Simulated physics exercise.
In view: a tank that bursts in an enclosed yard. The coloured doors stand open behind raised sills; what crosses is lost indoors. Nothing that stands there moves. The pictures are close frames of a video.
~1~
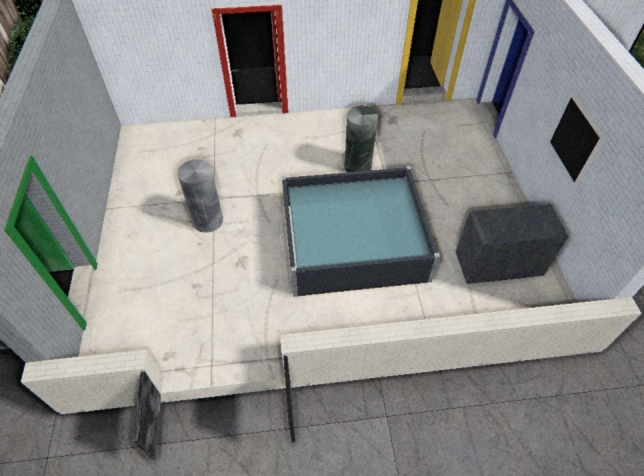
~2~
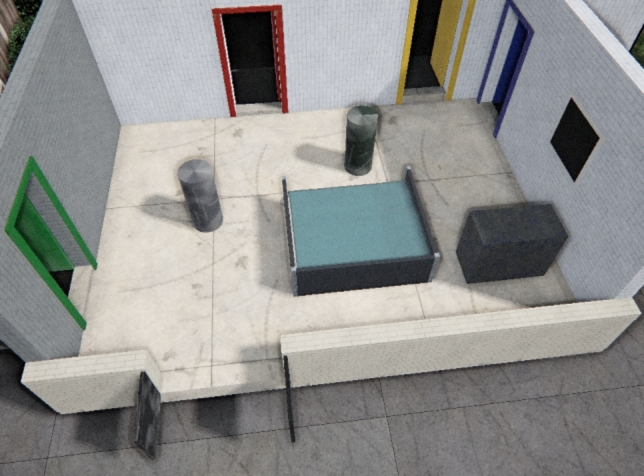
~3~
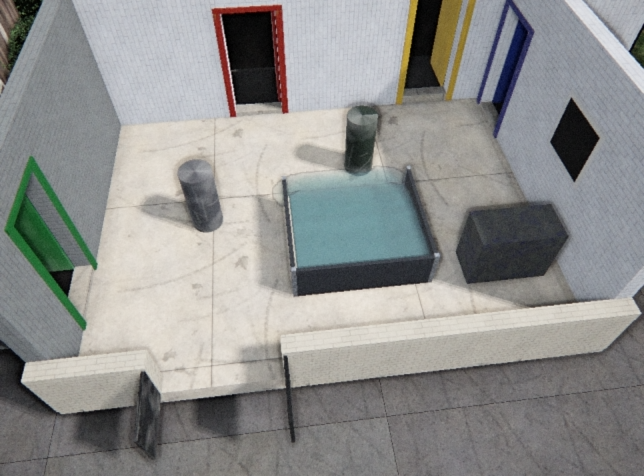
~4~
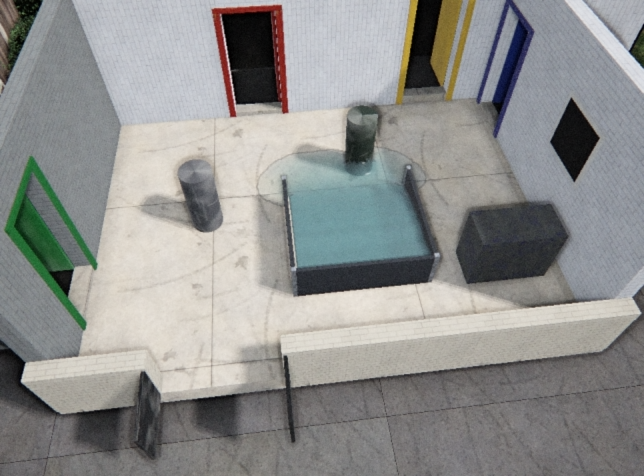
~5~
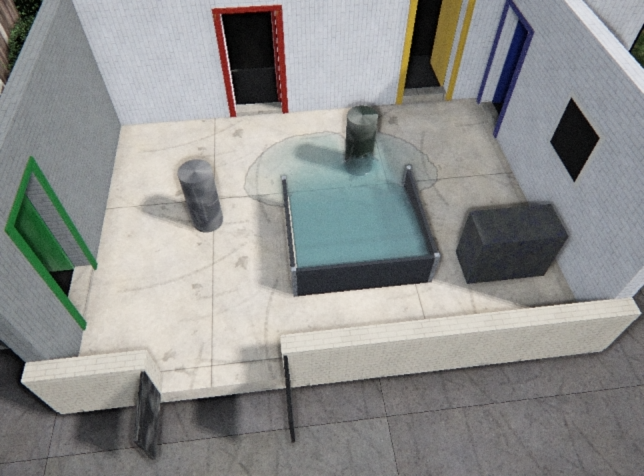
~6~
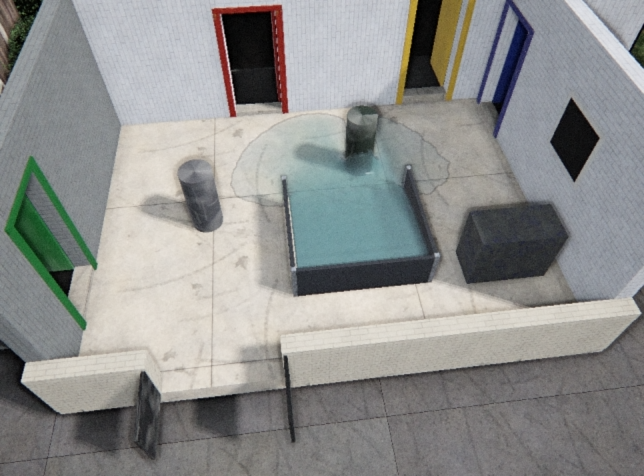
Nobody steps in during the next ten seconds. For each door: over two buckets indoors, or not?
In the end: The blue door lets in a lot; the green door admits no more than that; the yellow door admits no more than that; the red door lets in a lot.
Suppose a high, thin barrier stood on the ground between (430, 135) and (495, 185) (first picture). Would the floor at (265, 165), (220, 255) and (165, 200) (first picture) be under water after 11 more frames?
One after the other: Covered, free of water, dry.
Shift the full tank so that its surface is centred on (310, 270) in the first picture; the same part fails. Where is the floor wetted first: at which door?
First comes the one in red.
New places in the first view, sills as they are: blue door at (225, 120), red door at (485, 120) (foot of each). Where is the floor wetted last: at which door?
It is the door marked green.
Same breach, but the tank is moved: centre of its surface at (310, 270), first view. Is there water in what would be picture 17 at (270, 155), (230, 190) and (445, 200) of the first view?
In turn: Covered, wet, free of water.
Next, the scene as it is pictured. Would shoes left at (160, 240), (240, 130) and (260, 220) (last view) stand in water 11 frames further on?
One after the other: No water, under water, not flooded.
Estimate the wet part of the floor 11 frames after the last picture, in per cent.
Close to 40 %.
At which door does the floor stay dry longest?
Last comes the green one.
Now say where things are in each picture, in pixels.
Still water in the water tank at (355, 219), in the first frame.
The front is at a hidden place, out from the gap on the water tank's far side, in the second frame.
The front is at a hidden place, out from the gap on the water tank's far side, in the third frame.
Water pours out on the water tank's far side and has run to (264, 179), in the fourth frame.
The front is at (379, 135), out from the gap on the water tank's far side, in the fifth frame.
The front is at (303, 118), out from the gap on the water tank's far side, in the sixth frame.
A moment on, water covers 30 % of the floor; the blue door not reached, the green door not reached, the yellow door wet at the sill, nothing in, the red door under two buckets in.
Next, water covers 40 % of the floor; the blue door under two buckets in, the green door not reached, the yellow door wet at the sill, nothing in, the red door over two buckets in.
Then, water covers 50 % of the floor; the blue door over two buckets in, the green door not reached, the yellow door wet at the sill, nothing in, the red door far over two buckets in.
Later, water covers 75 % of the floor; the blue door far over two buckets in, the green door wet at the sill, nothing in, the yellow door wet at the sill, nothing in, the red door far over two buckets in.
In the end, water covers 90 % of the floor; the blue door far over two buckets in, the green door wet at the sill, nothing in, the yellow door wet at the sill, nothing in, the red door far over two buckets in.
